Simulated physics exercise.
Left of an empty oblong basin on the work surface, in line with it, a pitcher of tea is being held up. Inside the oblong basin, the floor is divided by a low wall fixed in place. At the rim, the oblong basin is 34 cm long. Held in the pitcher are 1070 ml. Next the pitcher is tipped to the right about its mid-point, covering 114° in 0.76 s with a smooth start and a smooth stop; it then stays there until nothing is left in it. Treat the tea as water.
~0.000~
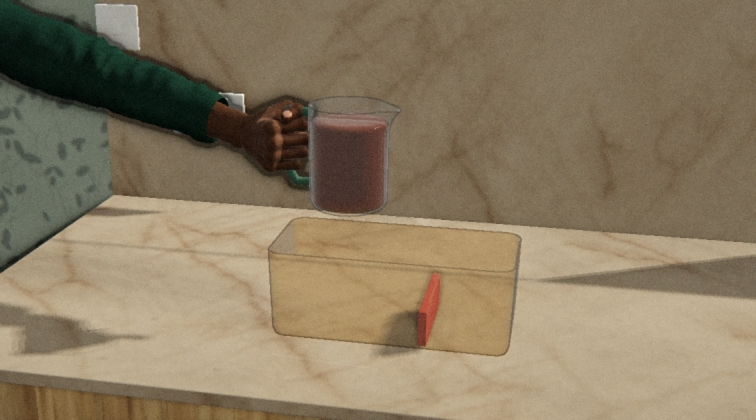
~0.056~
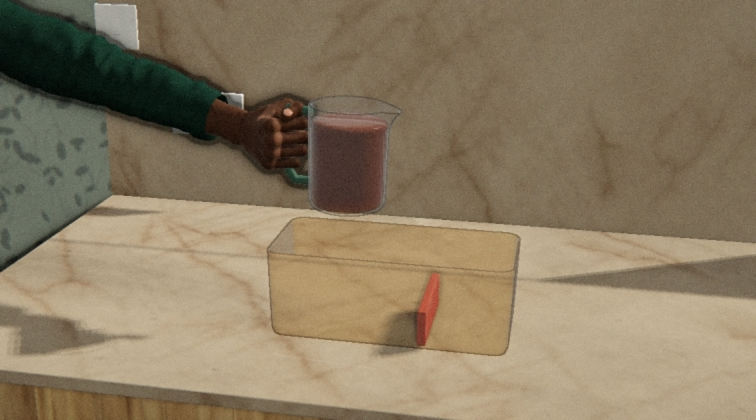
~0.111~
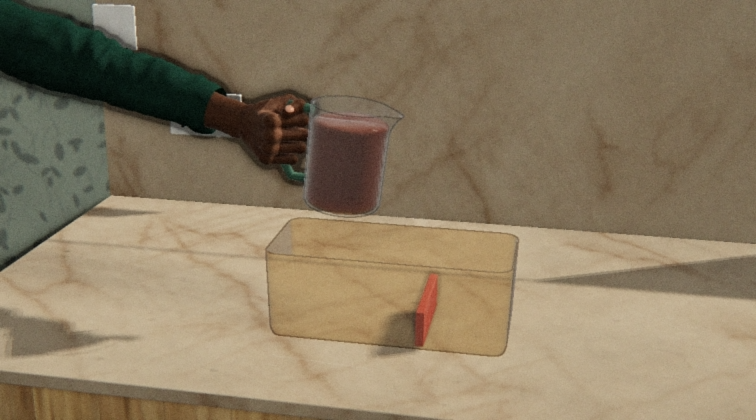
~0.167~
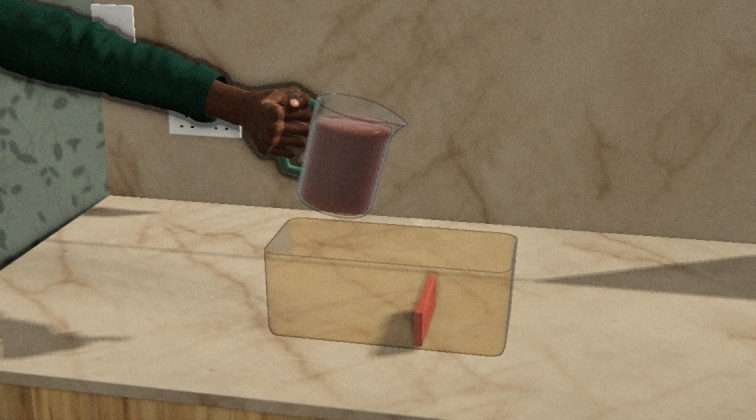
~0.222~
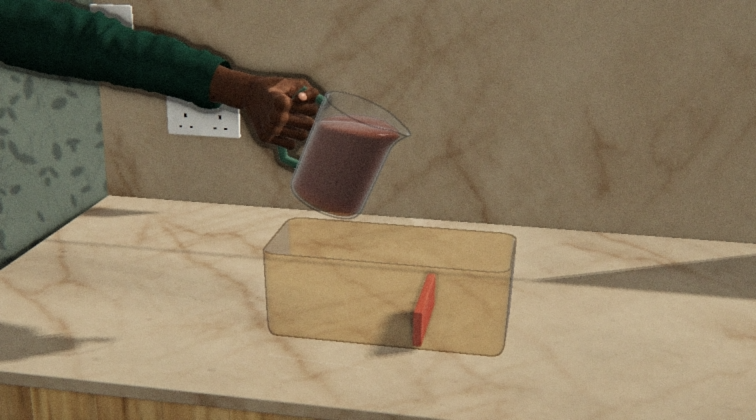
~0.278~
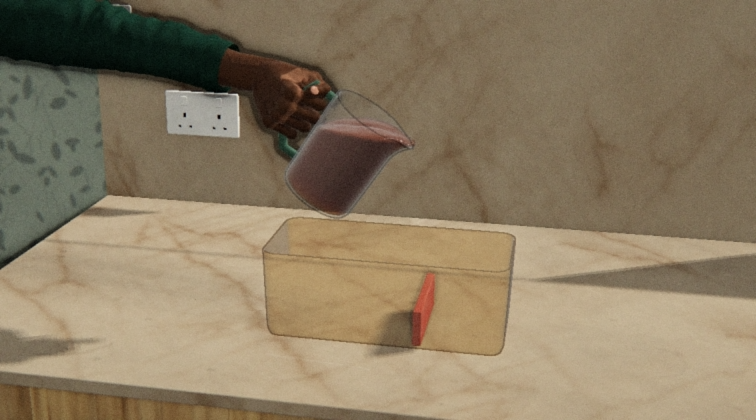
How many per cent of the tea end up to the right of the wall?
About 64 per cent.
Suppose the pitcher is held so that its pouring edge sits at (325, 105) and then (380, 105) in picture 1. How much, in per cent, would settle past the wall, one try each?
10 and 25 %.
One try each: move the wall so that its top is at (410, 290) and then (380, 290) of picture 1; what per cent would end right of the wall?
First try about 90 %, second try about 90 %.
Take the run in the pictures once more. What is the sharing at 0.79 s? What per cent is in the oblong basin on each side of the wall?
Near 18 on the left, 58 on the right.
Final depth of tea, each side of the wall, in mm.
I'd say close to 12 mm on the left, close to 42 mm on the right.
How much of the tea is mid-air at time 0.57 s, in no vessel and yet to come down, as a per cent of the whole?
Some 20 per cent, I reckon.
By 0.57 s the tilt is 98° and 60 per cent is still to pour, 0 is left of the wall and 20 right of it.
By 0.79 s the tilt is 114° and 13 per cent is still to pour, 18 is left of the wall and 57 right of it.
By 1.01 s the tilt is 114° and 1 per cent is still to pour, 29 is left of the wall and 66 right of it.
By 1.26 s the tilt is 114° and 0 per cent is still to pour, 34 is left of the wall and 64 right of it.
At rest 34 per cent lies left of the wall, 64 right of it and 2 outside.
